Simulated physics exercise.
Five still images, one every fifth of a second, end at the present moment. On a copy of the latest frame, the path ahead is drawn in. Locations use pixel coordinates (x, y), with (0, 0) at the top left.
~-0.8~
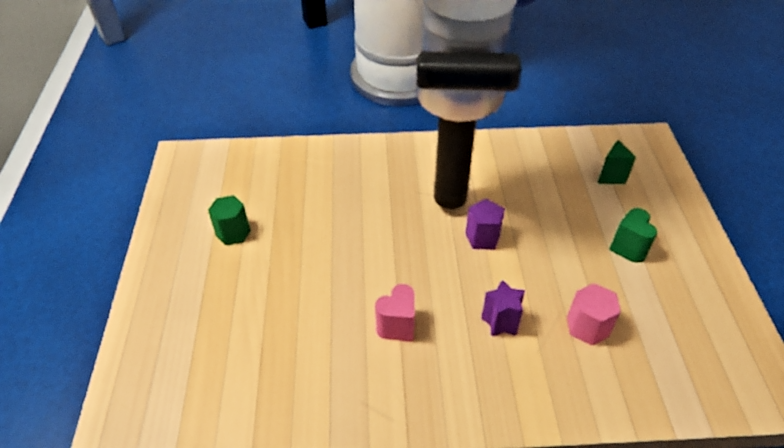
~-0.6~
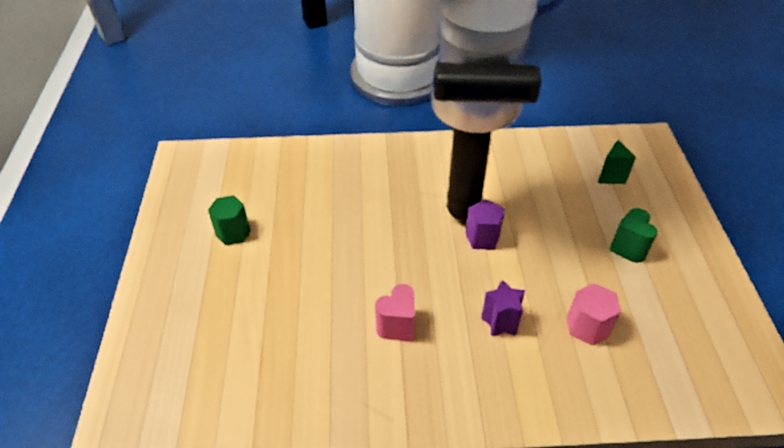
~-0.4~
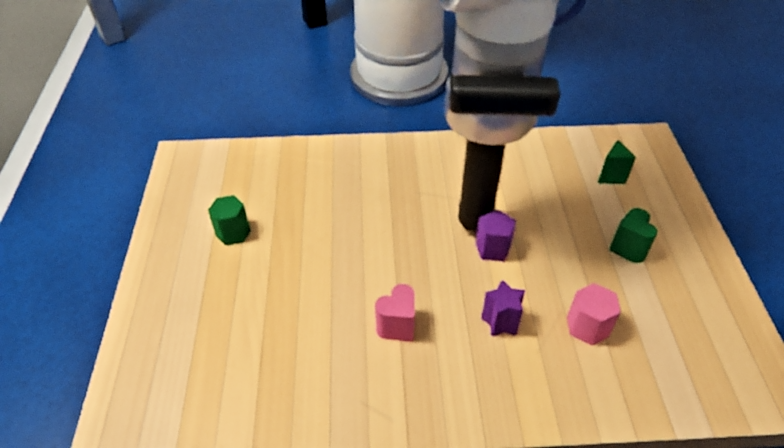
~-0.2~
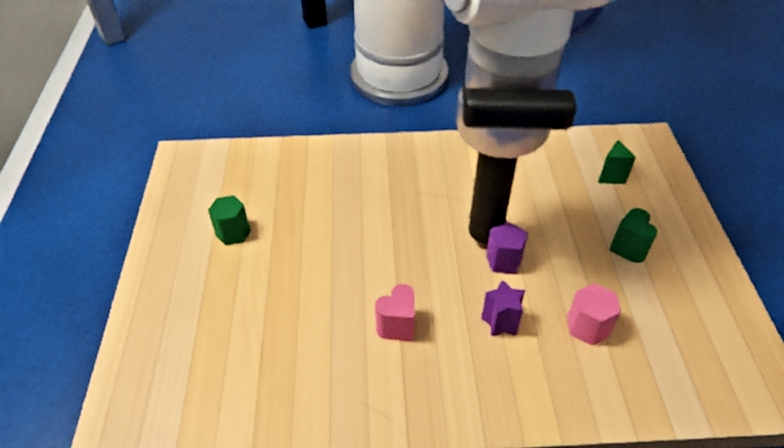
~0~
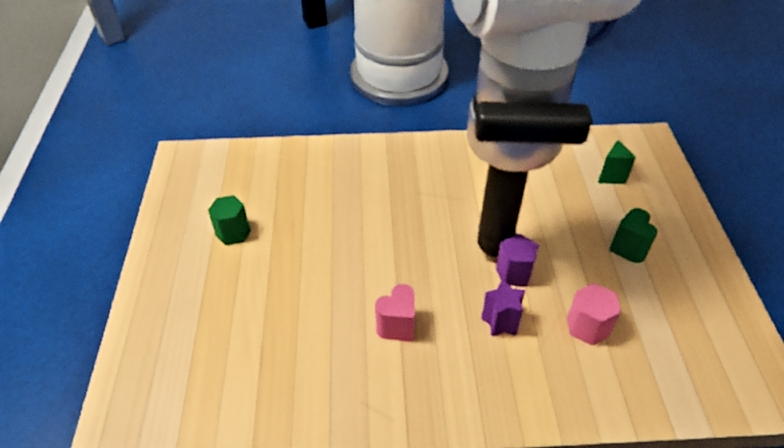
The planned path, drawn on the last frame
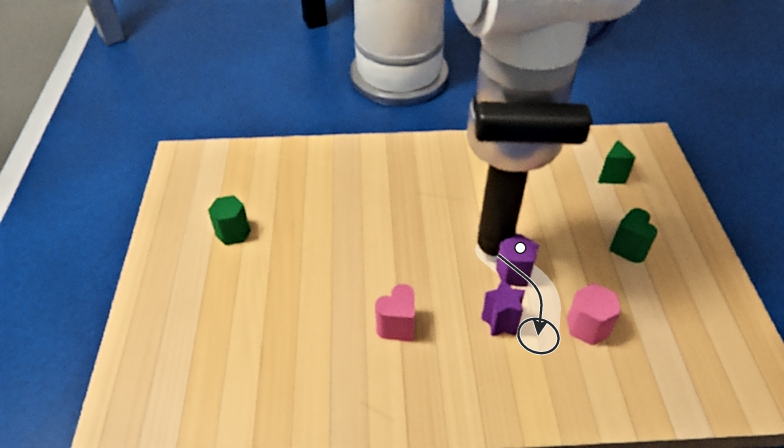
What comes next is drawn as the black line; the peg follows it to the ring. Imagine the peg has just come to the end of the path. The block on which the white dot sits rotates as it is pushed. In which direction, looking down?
Answer: Anticlockwise.
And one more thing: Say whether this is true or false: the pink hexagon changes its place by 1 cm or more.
It is true.
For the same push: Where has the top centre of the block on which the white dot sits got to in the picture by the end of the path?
It will end up at (582, 333).
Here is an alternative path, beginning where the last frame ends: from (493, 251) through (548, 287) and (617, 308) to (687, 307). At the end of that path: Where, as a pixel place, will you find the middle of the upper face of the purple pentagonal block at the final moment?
It ends at (565, 298).
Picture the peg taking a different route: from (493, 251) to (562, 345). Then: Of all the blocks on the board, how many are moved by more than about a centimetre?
Two blocks, no more.
Path on the board, from (493, 251) over (521, 274) and (541, 302) to (538, 336); the dot is on the purple pentagonal block.
The first path, step by step. One third of the way, peg (524, 266); purple pentagonal block (548, 275), turned 15° clockwise.
Two thirds of the way, peg (543, 295); purple pentagonal block (570, 306); pink hexagon (613, 312), turned 30° anticlockwise.
At the end, peg (541, 329); purple star in place; purple pentagonal block (582, 333), turned 30° anticlockwise; pink hexagon (617, 316), turned 50° anticlockwise.
